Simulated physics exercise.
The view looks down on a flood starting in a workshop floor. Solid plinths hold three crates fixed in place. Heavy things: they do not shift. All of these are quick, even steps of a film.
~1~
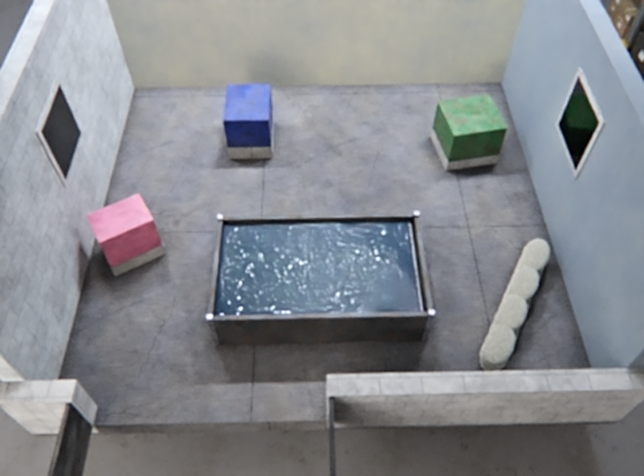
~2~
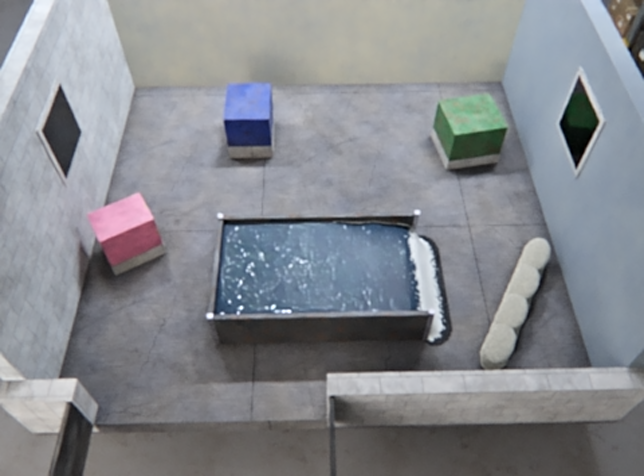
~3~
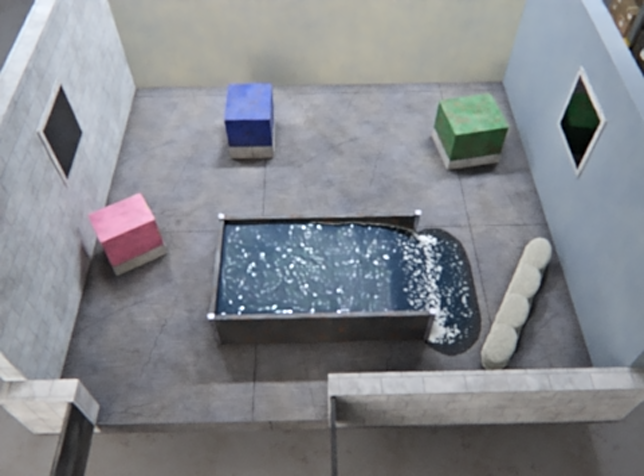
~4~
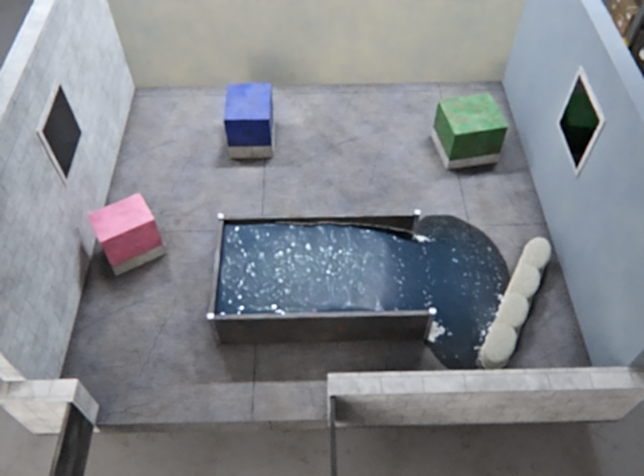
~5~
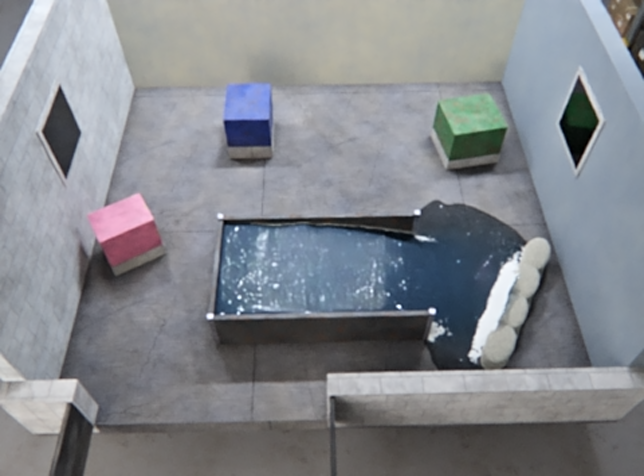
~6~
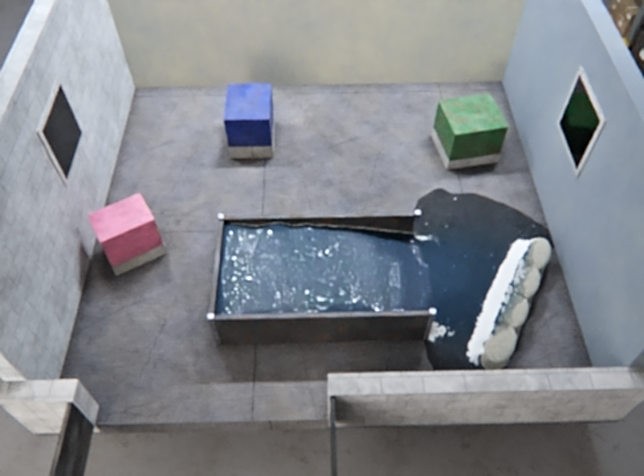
On a grey workshop floor with pink, blue and green blocks, water poured from the right end of a tank, spread out across the floor, and foamed up against a pale, lumpy barrier.
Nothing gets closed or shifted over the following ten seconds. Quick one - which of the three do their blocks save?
In the end the green crate is lapped by the water. The blue crate is left alone by the water. The pink crate is left alone by the water.
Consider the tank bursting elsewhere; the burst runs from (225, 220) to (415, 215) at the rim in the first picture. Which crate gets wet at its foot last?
The crate marked pink.
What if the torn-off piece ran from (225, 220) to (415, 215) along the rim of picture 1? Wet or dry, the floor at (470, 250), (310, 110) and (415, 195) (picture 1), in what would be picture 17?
Those three places would be still unsoaked, soaking and soaking, in that order.
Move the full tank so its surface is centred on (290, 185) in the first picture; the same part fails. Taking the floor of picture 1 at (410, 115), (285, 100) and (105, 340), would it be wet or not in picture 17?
First drenched; next unwetted; last unwetted.
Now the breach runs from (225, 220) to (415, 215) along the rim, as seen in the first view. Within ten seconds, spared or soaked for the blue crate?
As for blue, it gets flooded.
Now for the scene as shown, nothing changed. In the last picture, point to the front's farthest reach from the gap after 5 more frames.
I'd point to (525, 155).
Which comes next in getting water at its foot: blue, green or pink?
My answer: The green crate.
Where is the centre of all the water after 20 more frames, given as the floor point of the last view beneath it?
I'd mark it close to (427, 235).
A moment on, water covers 15 % of the floor; the green crate water round its plinth, the blue crate not reached, the pink crate not reached.
Next, water covers 25 % of the floor; the green crate water round its plinth, the blue crate not reached, the pink crate not reached.
Then, water covers 50 % of the floor; the green crate water round its plinth, the blue crate not reached, the pink crate not reached.
Later, water covers 80 % of the floor; the green crate water round its plinth, the blue crate water round its plinth, the pink crate water round its plinth.
In the end, water covers 100 % of the floor; the green crate was topped, the blue crate stayed above the water, the pink crate stayed above the water.
